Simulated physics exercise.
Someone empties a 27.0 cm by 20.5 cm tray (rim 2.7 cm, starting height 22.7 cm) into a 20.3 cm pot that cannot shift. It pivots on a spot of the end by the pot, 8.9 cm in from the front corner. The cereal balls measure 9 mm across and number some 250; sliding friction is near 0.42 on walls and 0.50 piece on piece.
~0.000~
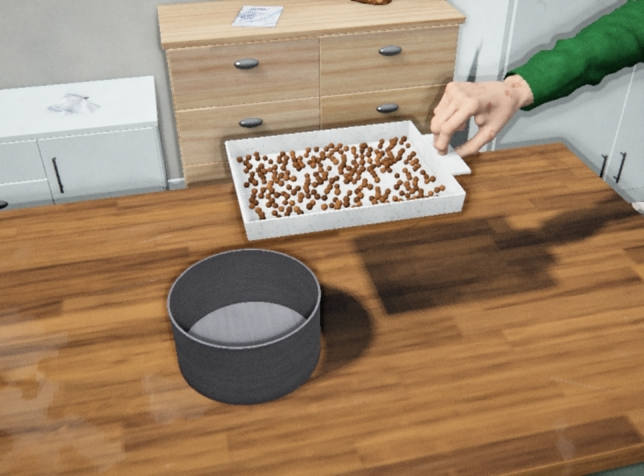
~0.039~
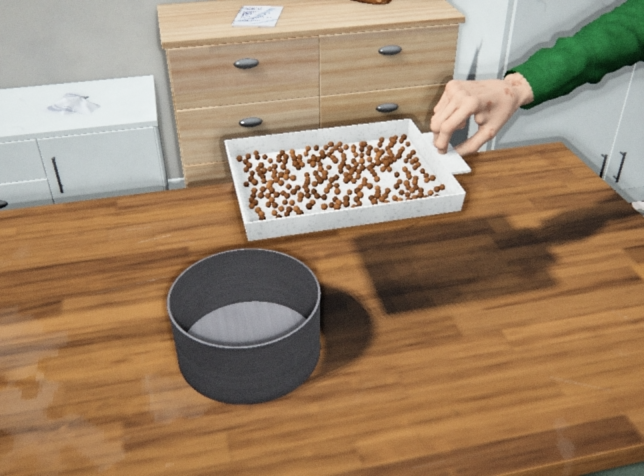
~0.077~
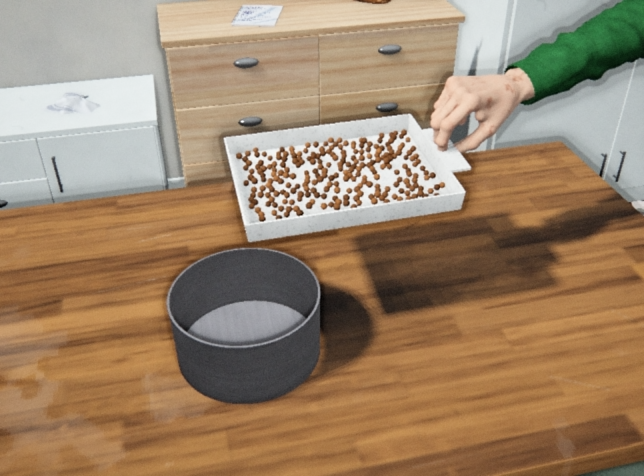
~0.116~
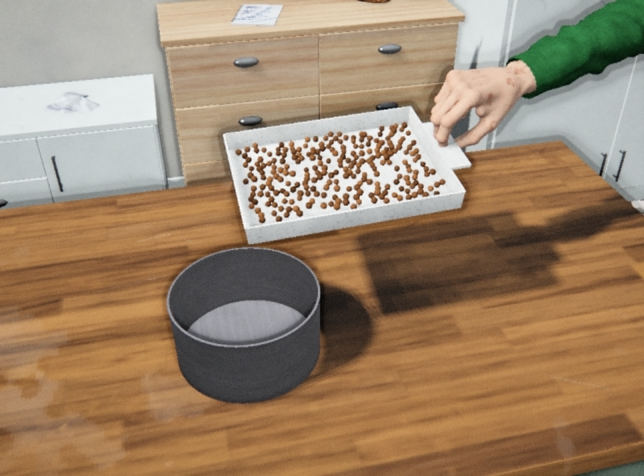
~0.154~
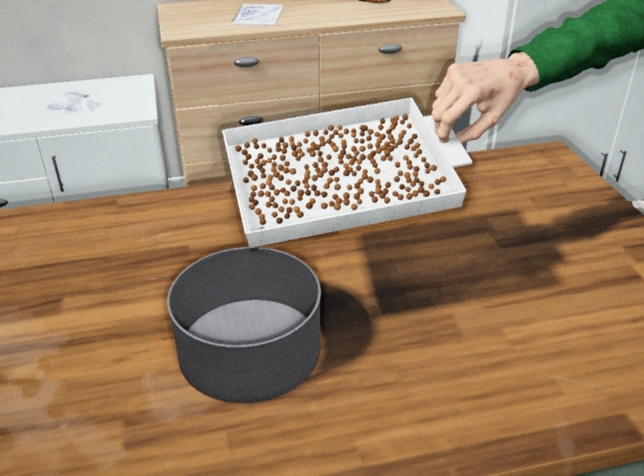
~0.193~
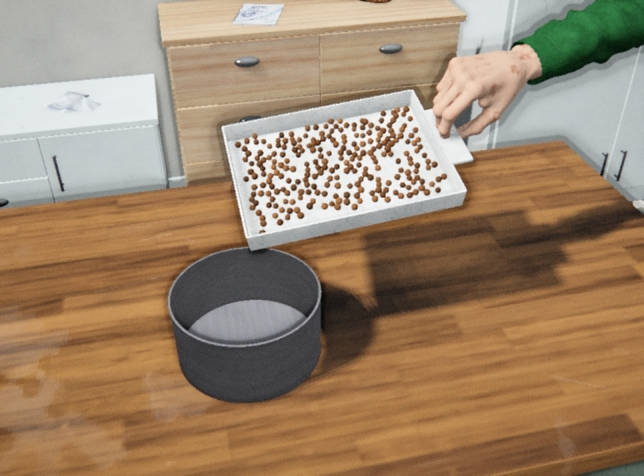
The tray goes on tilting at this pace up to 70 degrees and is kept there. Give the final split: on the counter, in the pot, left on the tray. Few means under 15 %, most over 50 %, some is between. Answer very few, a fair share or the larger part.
On the counter: Very few; in the pot: Very few; left on the tray: The larger part.
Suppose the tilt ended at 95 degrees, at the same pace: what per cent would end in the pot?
It would be near 60 per cent.
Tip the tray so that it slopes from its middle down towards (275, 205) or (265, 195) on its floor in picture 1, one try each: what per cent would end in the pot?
Some 15 and 5 per cent.
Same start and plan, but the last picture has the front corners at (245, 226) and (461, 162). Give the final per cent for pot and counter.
Pot 10, counter 0.
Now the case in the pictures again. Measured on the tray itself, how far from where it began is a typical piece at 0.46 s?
Roughly 5 cm.
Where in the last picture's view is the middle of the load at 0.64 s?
Near (318, 213).
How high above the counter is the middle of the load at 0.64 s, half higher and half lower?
About 22 cm.
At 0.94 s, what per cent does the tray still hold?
Roughly 95 per cent.
After 0.46 s, tilt 42 degrees; the tray holds 100 %, the pot 0 %.
Then, at 0.64 s, tilt 61 degrees; the tray holds 100 %, the pot 0 %.
After 0.94 s, tilt 70 degrees; the tray holds 95 %, the pot 5 %.
At rest (1.7 s), counter 0 %, pot 5 %, tray 95 %.
